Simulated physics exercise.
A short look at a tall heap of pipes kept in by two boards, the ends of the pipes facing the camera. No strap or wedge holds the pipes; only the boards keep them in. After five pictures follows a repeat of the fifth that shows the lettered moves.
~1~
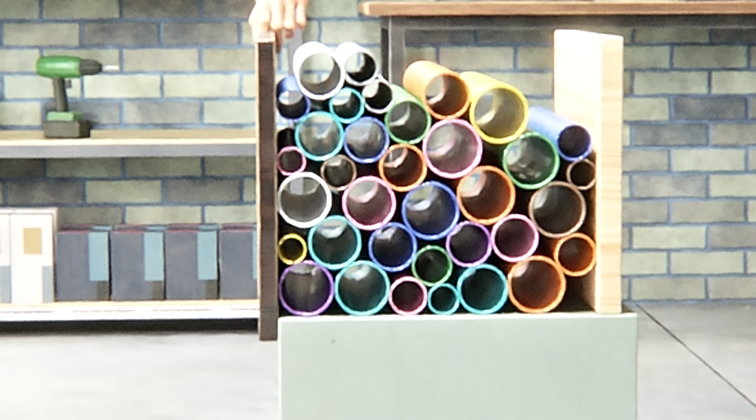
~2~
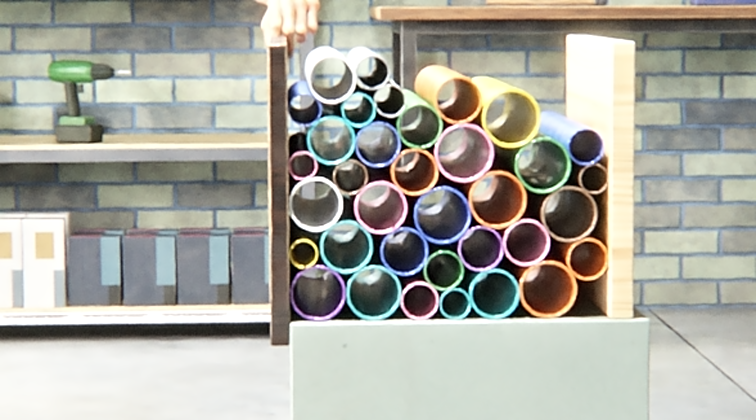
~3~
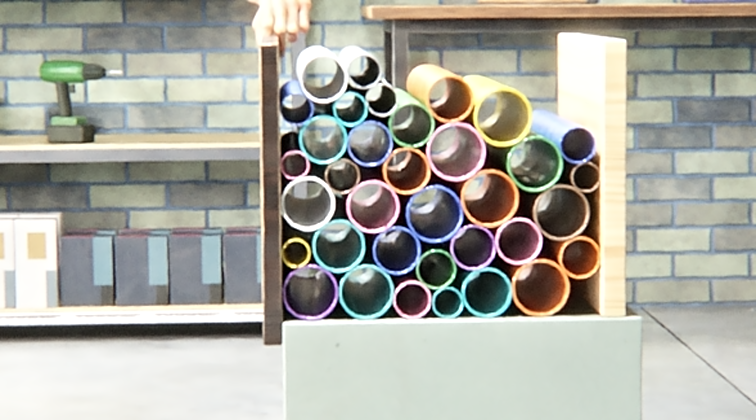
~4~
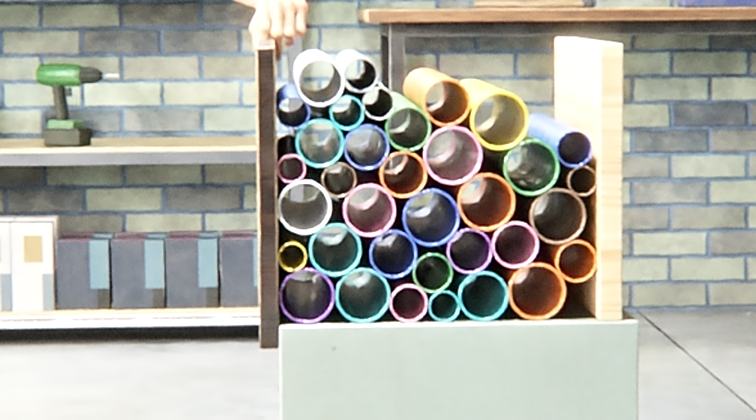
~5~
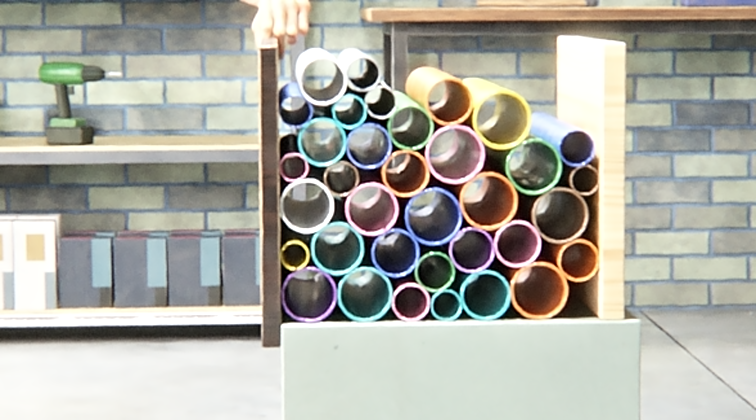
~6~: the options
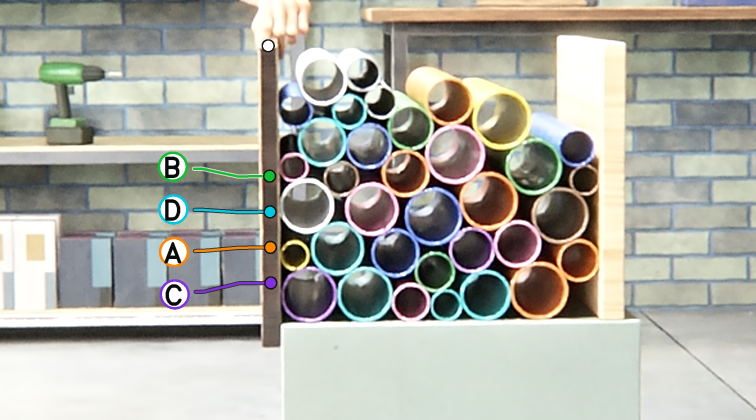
The clip opens on a tall heap of colorful pipes, their open ends facing the camera, between a dark board on the left and a pale one on the right. A hand stays at the top of the left board as the view jiggles slightly, and the pipes and boards show no clear movement through the end.
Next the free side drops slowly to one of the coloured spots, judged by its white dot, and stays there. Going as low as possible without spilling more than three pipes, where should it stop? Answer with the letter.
Slide it to B.
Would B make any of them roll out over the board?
Yes, at B.
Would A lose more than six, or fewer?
At A, more than six.
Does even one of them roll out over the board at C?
At C: Yes.
On the marked copy, A at (271, 247); B at (270, 176); C at (271, 282); D at (270, 212); the white dot at (269, 46).
Following B. Soon after the start, top of the board (279, 107).
Later, top of the board (280, 175).
In the end, top of the board (280, 175), two out over the board.
As for the rest, A more than three out over the board; C more than three out over the board; D more than three out over the board.
